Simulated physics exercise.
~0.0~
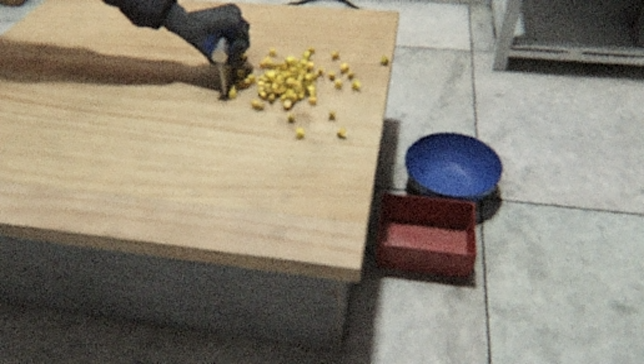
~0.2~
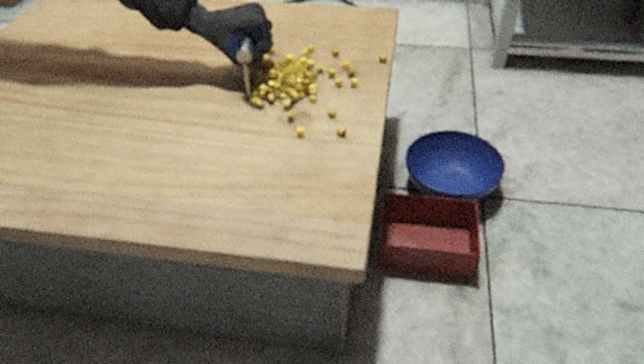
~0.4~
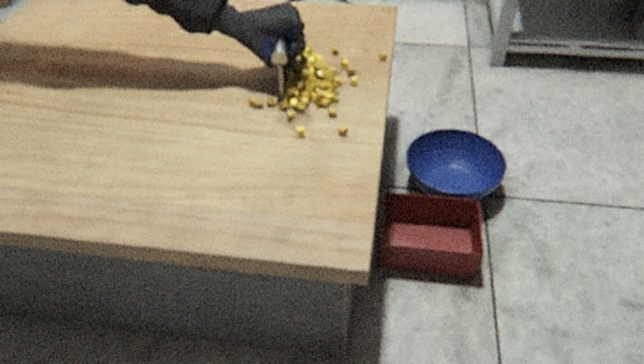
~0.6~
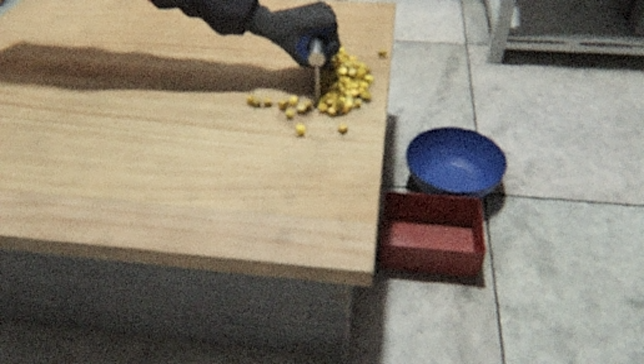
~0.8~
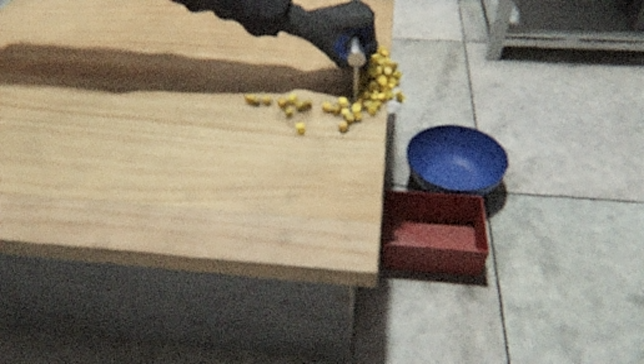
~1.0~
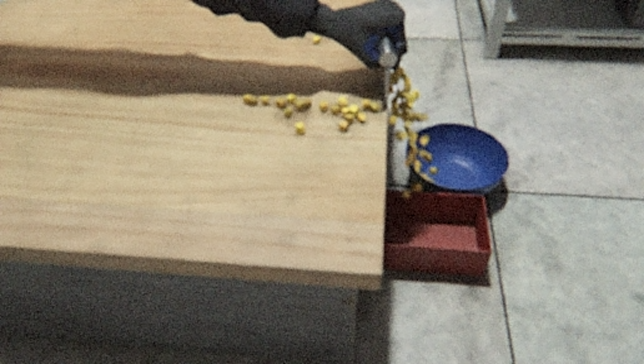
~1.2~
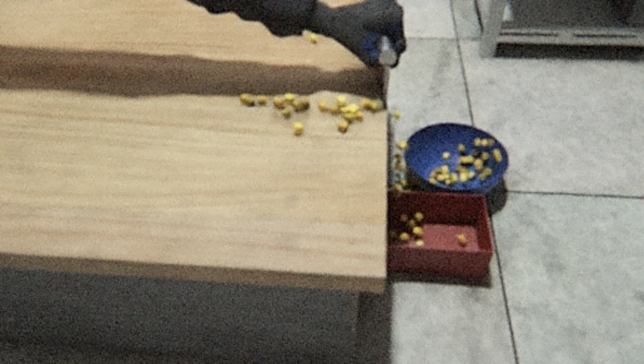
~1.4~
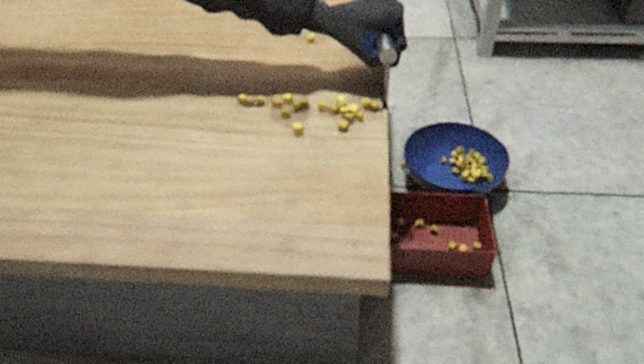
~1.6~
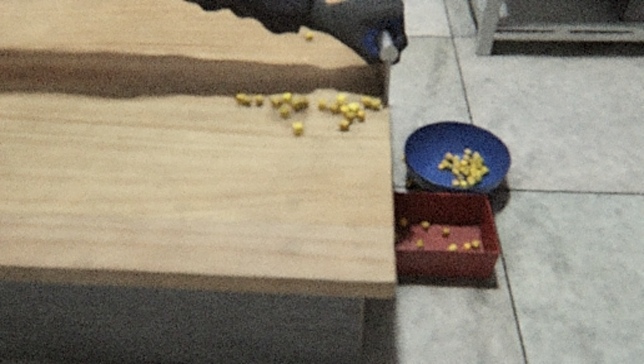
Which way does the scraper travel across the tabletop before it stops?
It travels to the right, pushing the yellow pieces toward the table's edge beside the bowl and tin.
